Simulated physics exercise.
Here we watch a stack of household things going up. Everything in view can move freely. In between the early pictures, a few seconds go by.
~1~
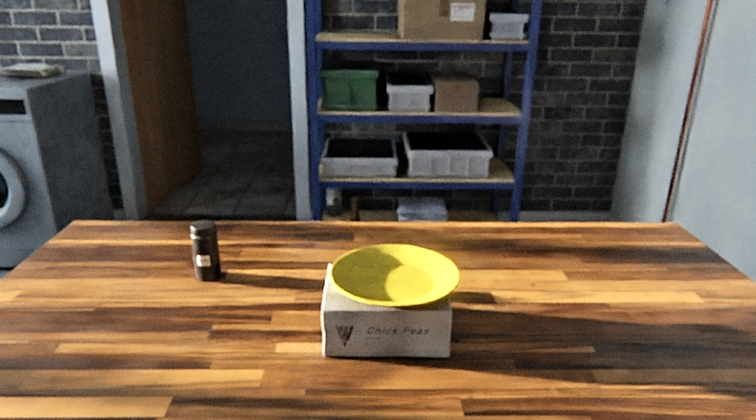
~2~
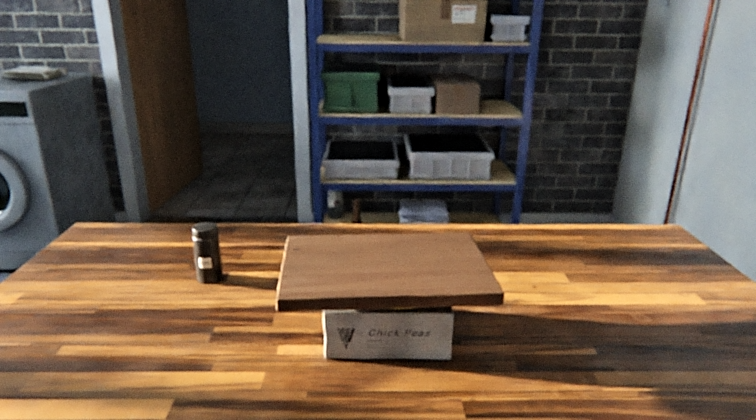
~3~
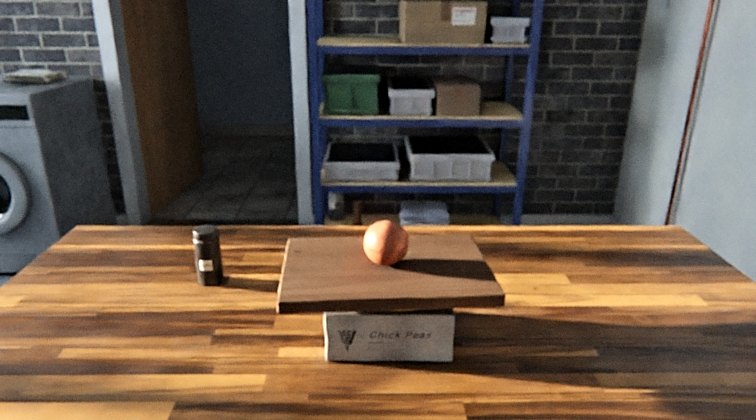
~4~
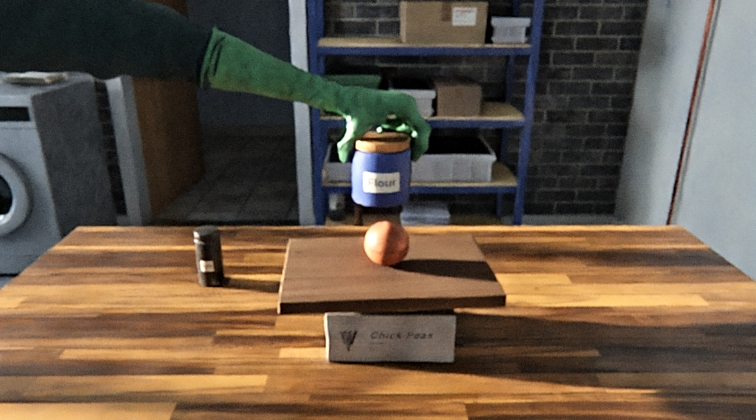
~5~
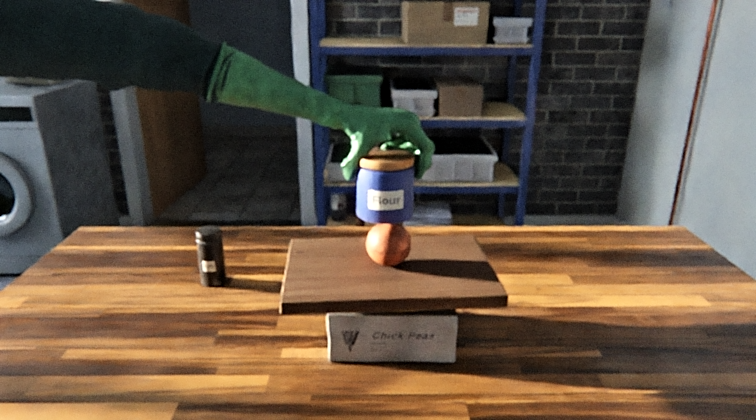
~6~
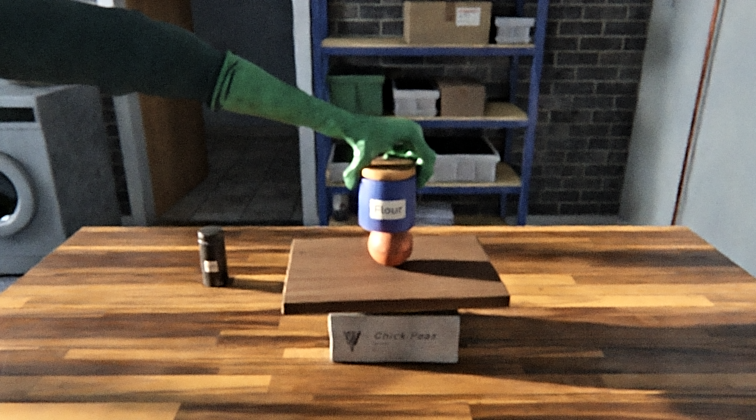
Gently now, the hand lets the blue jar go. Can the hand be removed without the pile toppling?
No, the pile topples.
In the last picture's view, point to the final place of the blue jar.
The object finishes somewhere near (240, 309).
Then, 0.60 s on from there, blue jar now fallen; brown board turned 5° from how it was put; orange ball shifted a little.
Then, 0.80 s on from there, orange ball shifted a little.
In the end, fallen, blue jar; the other 5 unmoved. At the end, from the last picture's camera, blue jar near (240, 309). The pile comes apart.
